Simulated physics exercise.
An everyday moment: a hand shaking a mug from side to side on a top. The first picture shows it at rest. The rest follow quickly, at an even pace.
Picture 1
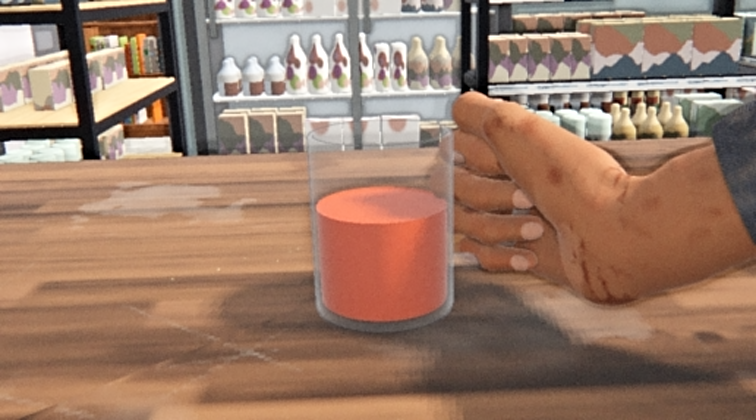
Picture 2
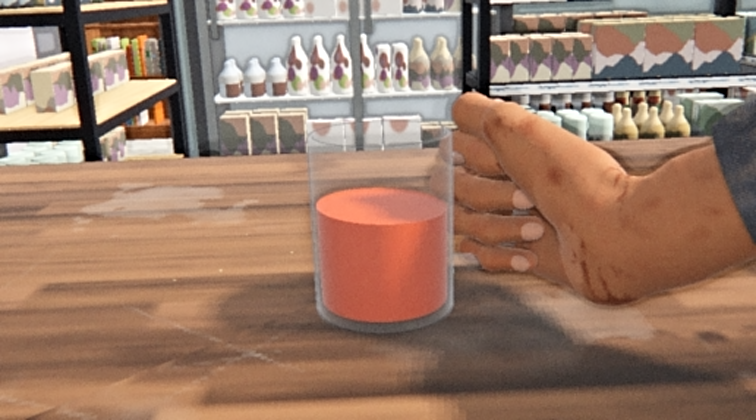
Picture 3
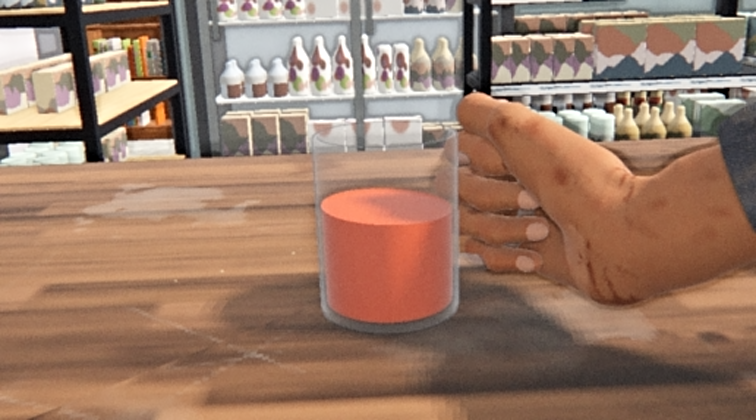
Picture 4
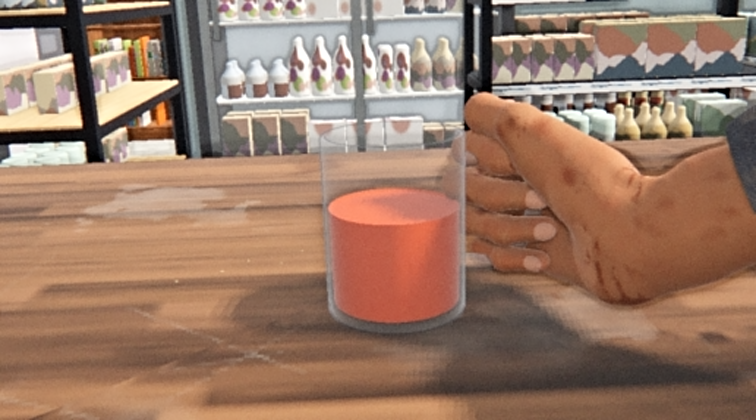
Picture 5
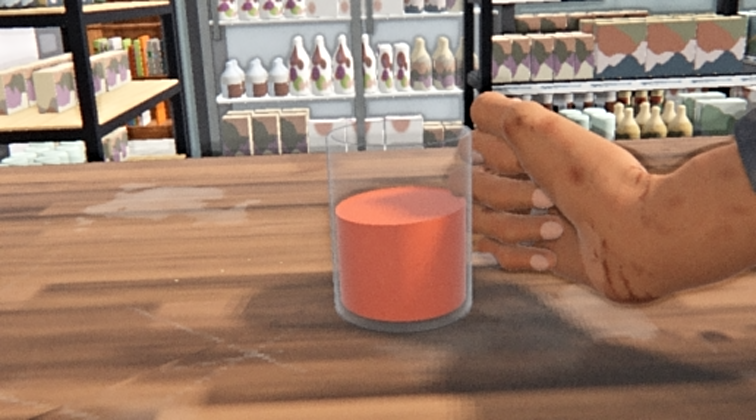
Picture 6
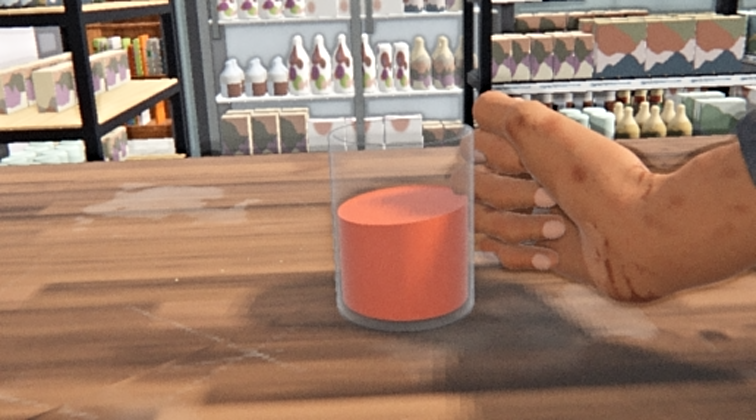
A hand beside a clear glass of red liquid shifting slightly right with it on a wooden top, the surface tilting gently.
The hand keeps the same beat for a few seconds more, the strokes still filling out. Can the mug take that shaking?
At that beat the mug holds.
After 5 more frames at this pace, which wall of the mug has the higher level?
Higher on the left.
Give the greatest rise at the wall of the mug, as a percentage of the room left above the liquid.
Some 20 per cent.
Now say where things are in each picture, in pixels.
The first frame shows mug (382, 215) about half full; at rest.
The second frame shows mug about half full, surface at (382, 206); surface about level.
The third frame shows mug (387, 217) about half full; surface a little higher on the left.
The fourth frame shows mug about half full, surface at (394, 206); surface about level.
The fifth frame shows mug (402, 216) about half full; surface a little higher on the right.
The sixth frame shows mug about half full, surface at (403, 205); surface a little higher on the right.
Soon after, the highest wave so far stays far below the rim.
In the end, the highest wave so far stays far below the rim; nothing has left it.
